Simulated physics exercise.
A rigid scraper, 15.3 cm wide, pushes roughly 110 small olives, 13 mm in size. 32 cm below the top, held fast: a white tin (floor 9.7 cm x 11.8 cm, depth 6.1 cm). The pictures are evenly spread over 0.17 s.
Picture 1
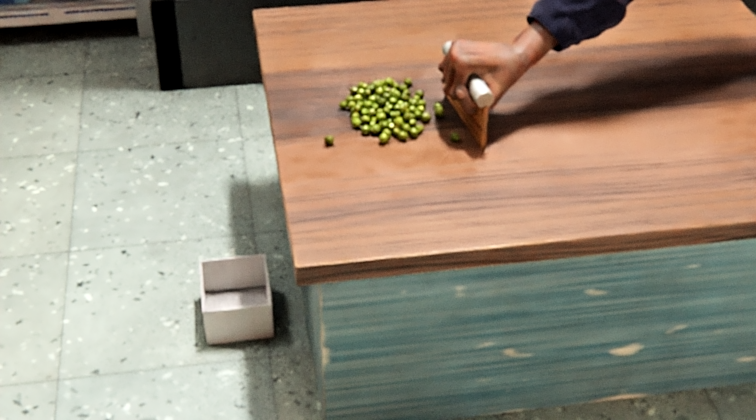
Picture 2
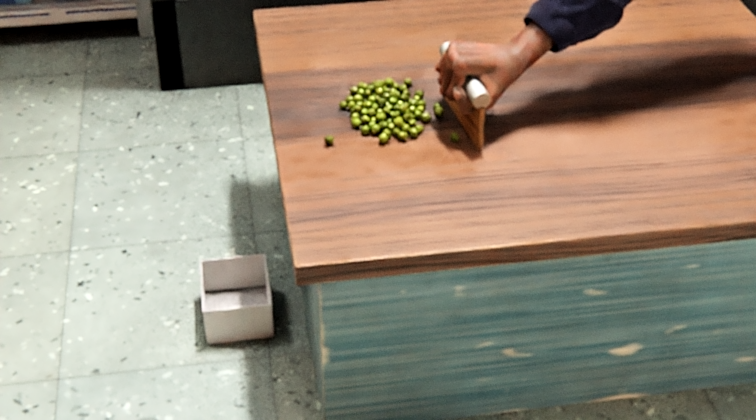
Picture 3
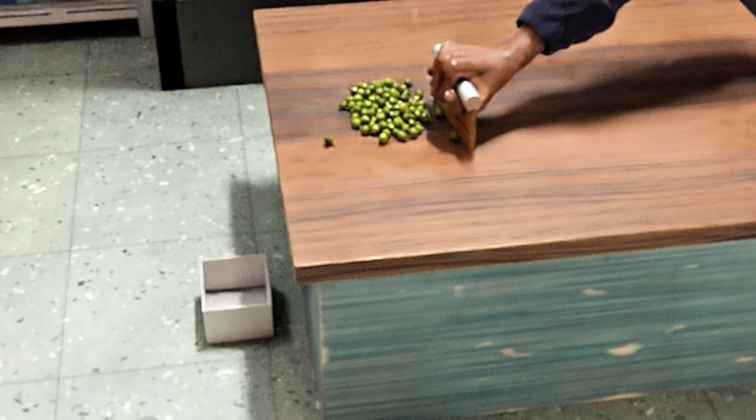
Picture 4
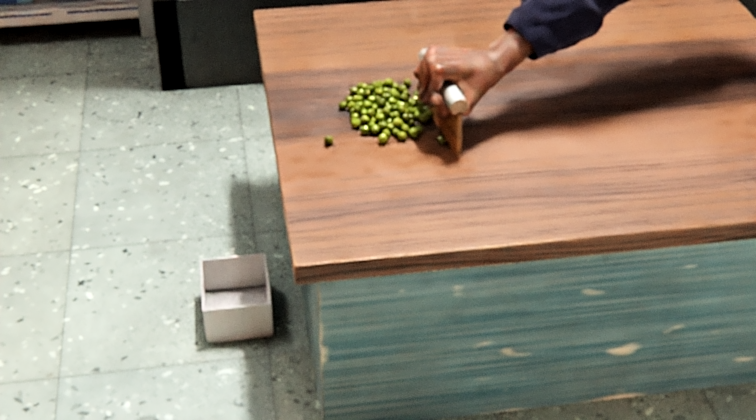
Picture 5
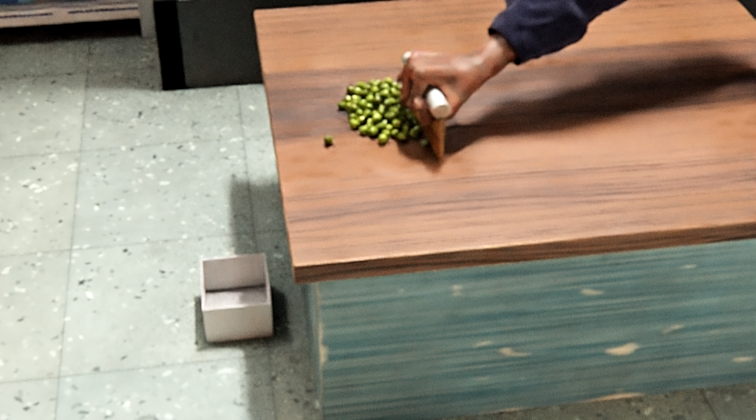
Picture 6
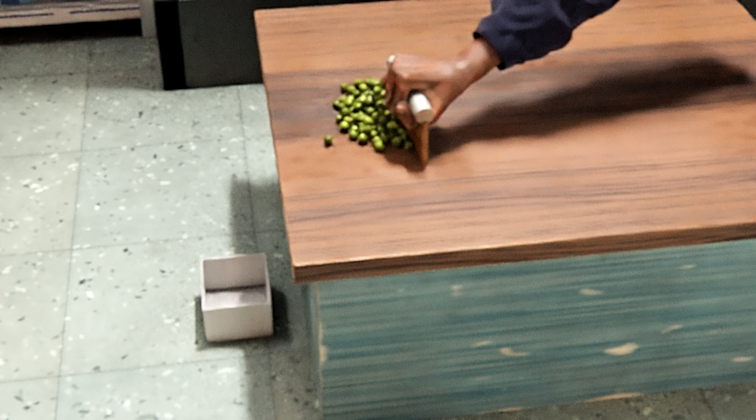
Hand gripping a scraper on a wooden tabletop, sliding it left into a pile of small green olives and bunching them.
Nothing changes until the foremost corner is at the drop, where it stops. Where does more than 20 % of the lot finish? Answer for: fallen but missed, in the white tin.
Fallen but missed: Above; in the white tin: Below.
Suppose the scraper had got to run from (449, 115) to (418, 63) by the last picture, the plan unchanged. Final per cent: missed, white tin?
Missed 30, white tin 40.
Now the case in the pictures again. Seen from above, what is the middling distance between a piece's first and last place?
Some 22 cm.
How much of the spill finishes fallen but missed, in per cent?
Some 45 per cent.
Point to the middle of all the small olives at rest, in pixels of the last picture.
Near (230, 292).
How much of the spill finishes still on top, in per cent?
About 45 per cent.
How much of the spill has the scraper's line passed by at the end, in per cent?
Some 45 per cent.
Then, 0.17 s after the last picture, scraper 21 cm from its start, spill 20 cm wide; still on top 100 %.
Then, 0.34 s after the last picture, scraper 26 cm from its start, spill 24 cm wide; off the edge, not caught 55 %, still on top 45 %.
Then, 0.49 s after the last picture, scraper 26 cm from its start, spill 27 cm wide; white tin 15 %, off the edge, not caught 45 %, still on top 45 %.
In the end, white tin 15 %, fallen but missed 45 %, still on top 45 %.
